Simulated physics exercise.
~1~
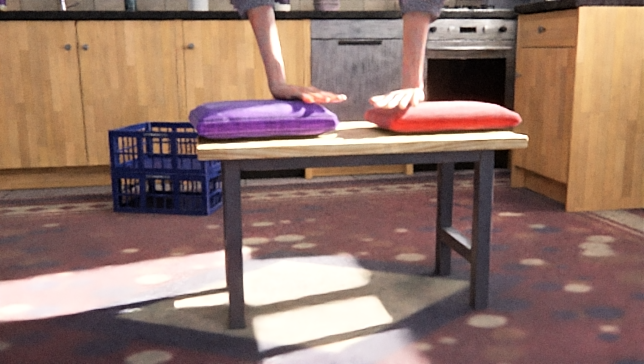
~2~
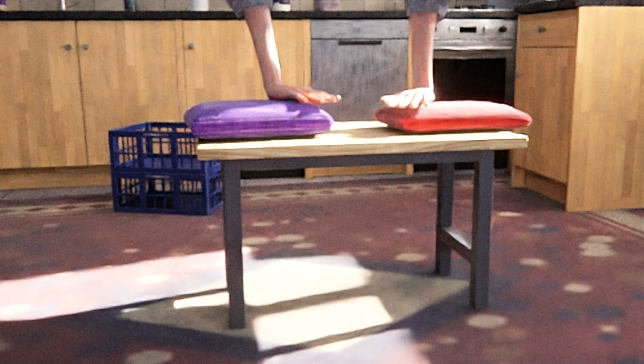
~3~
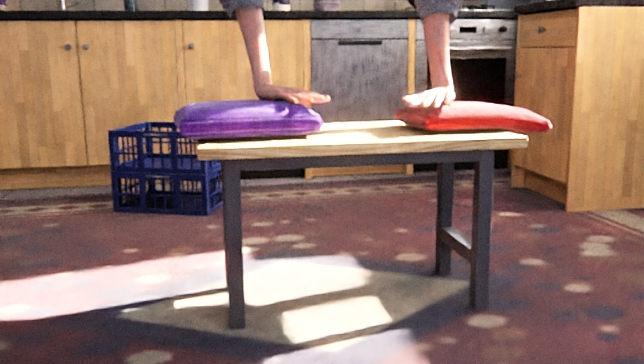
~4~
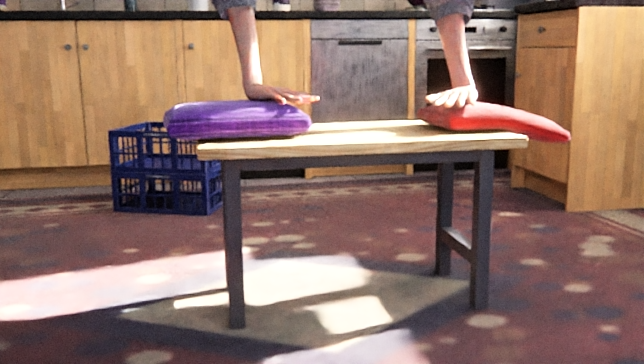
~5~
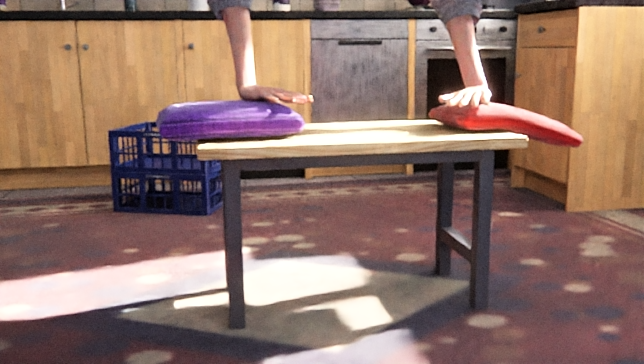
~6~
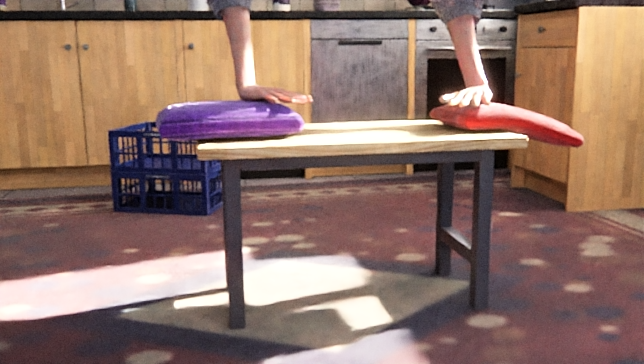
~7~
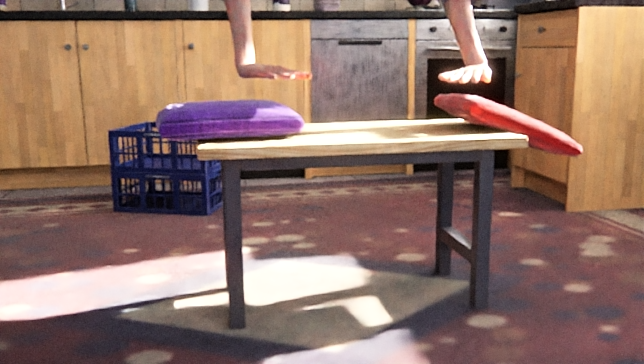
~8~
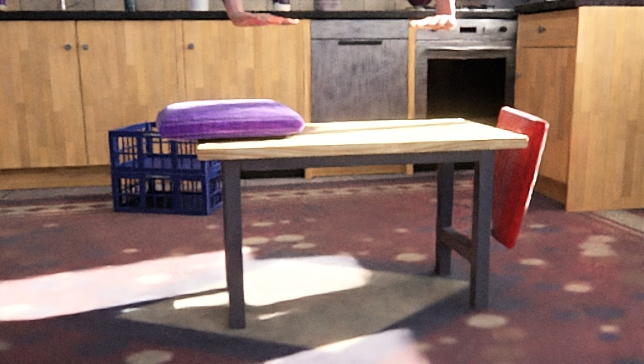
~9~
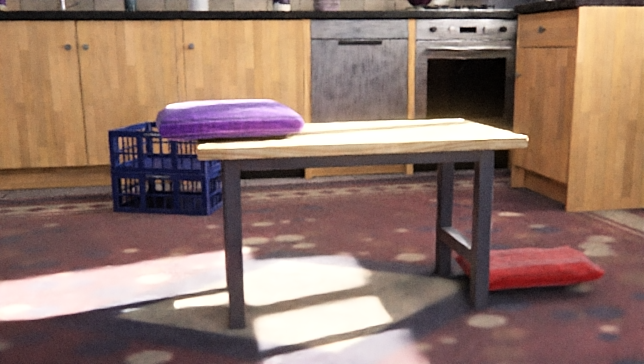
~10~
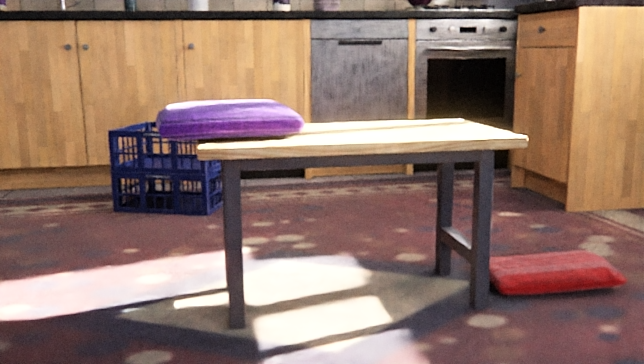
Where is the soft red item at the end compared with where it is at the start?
At the start it rests on top of the table under a hand, toward the right side. At the end it lies on the floor by the table's right end.
We see two hands slide a purple cushion left and a soft red item right until they stick out over the ends of a low table. The hands lift away, and the red item tips off and lands on the floor while the purple cushion stays put.
